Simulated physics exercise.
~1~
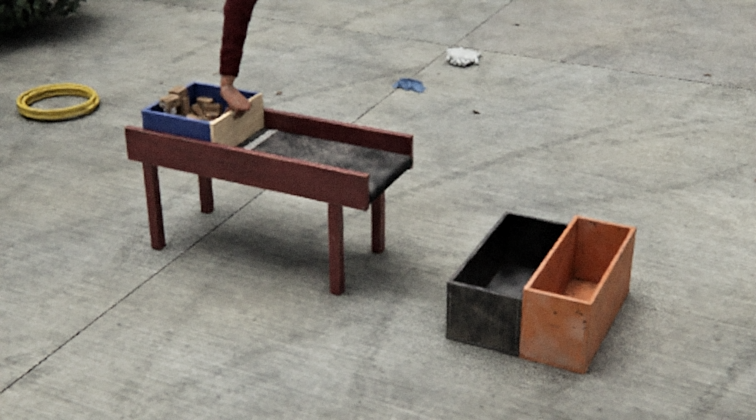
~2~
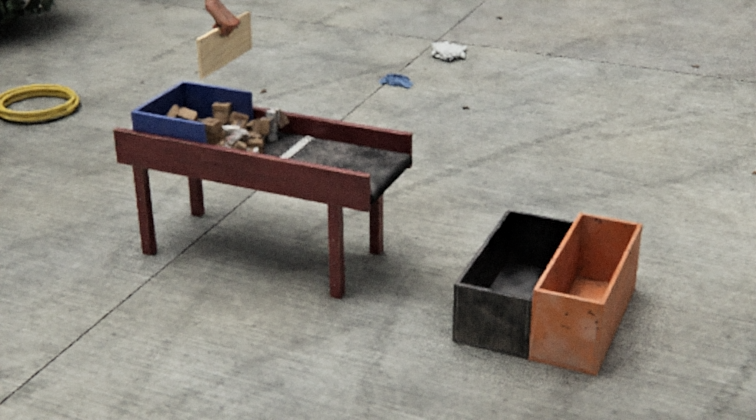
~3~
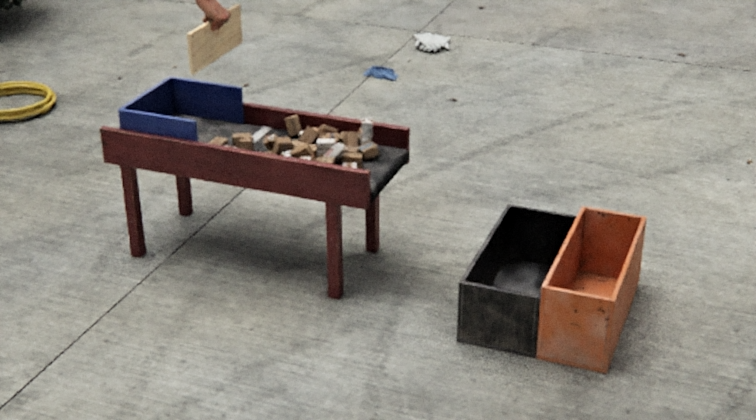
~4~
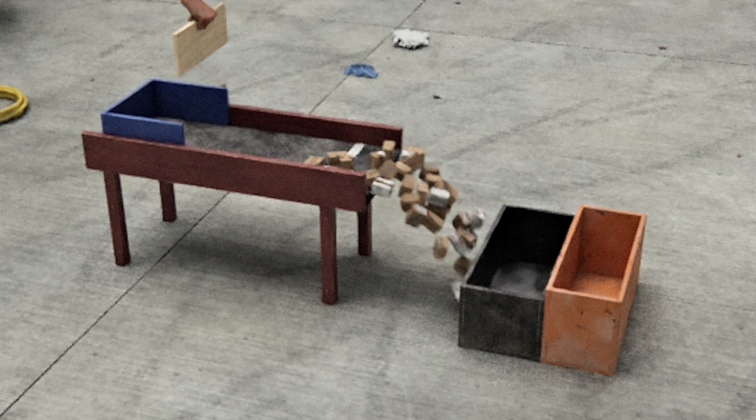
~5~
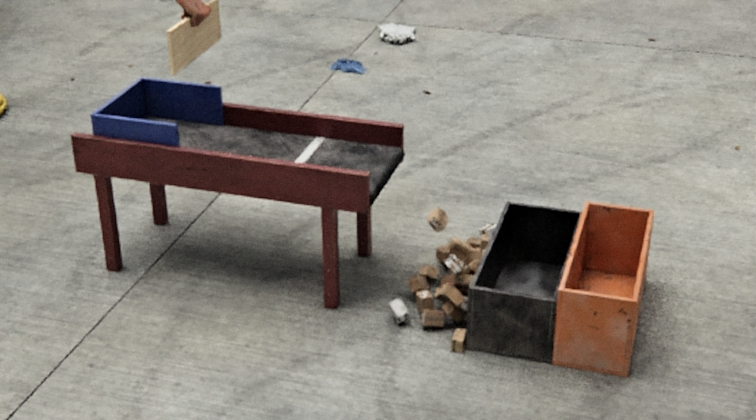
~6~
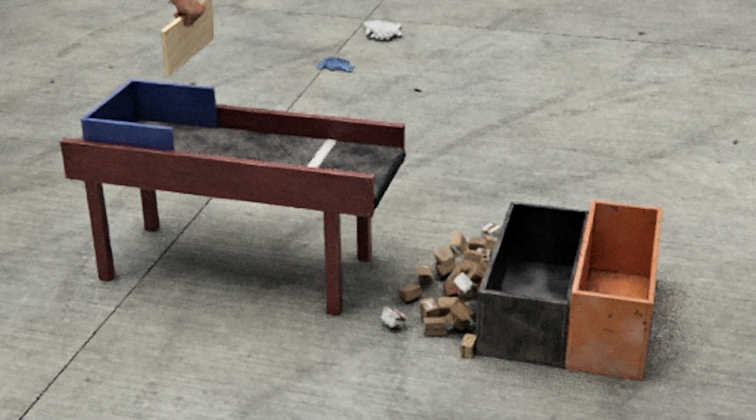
A hand lifted the wooden gate from a blue pen, and the small brown and pale blocks inside rode right along the dark belt, tumbled off its end and landed in a heap on the ground, just short of the black tub.
